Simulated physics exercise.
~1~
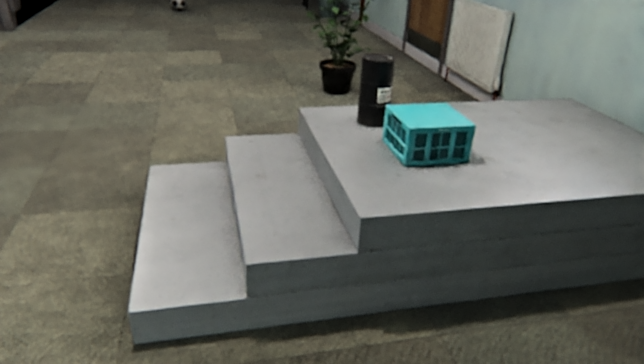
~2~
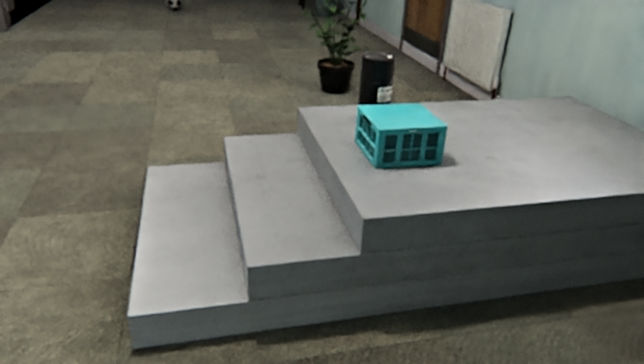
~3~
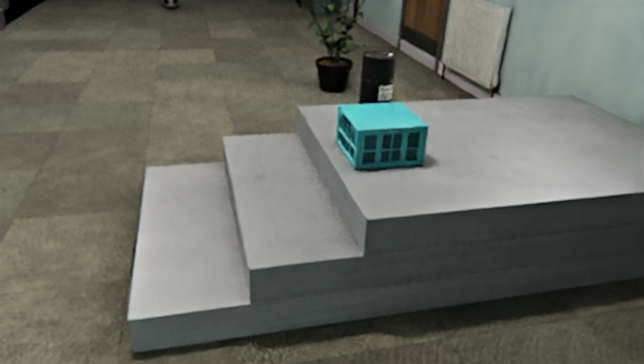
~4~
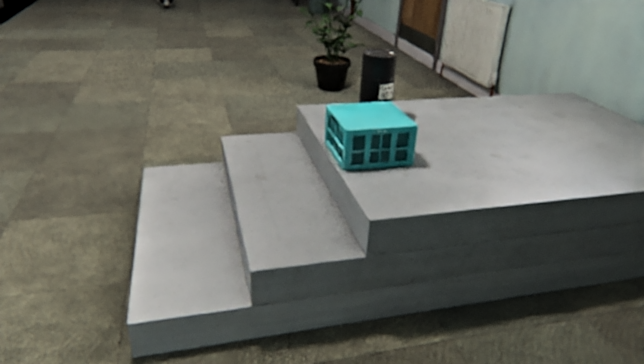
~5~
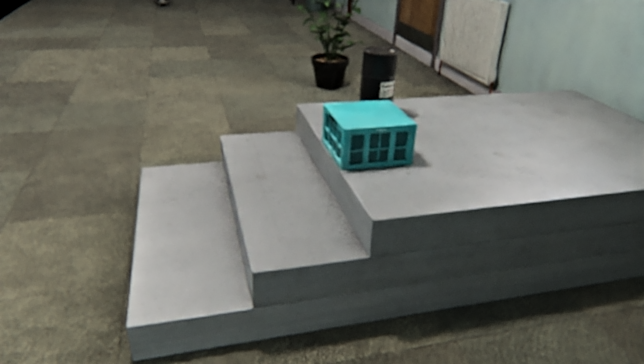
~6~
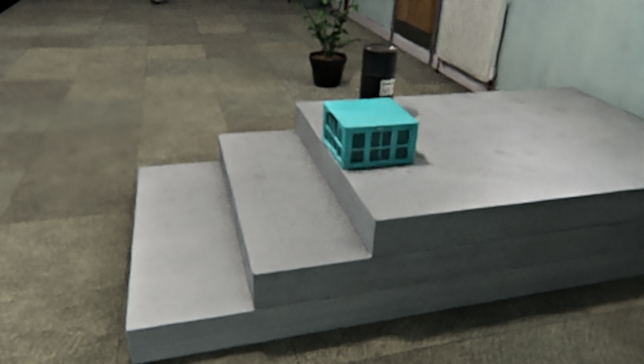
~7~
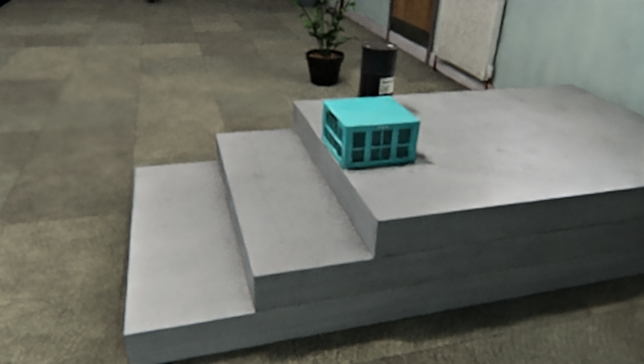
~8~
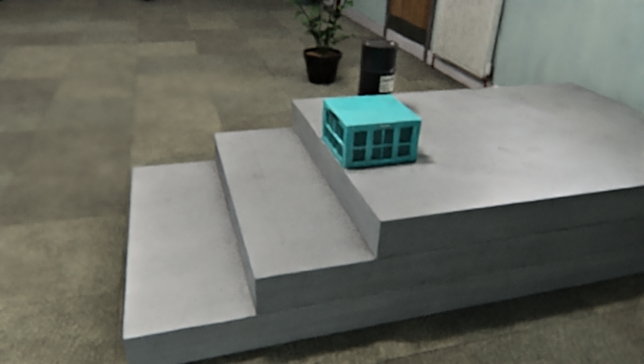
On a grey stepped landing, a turquoise crate slides left and stops near the edge.
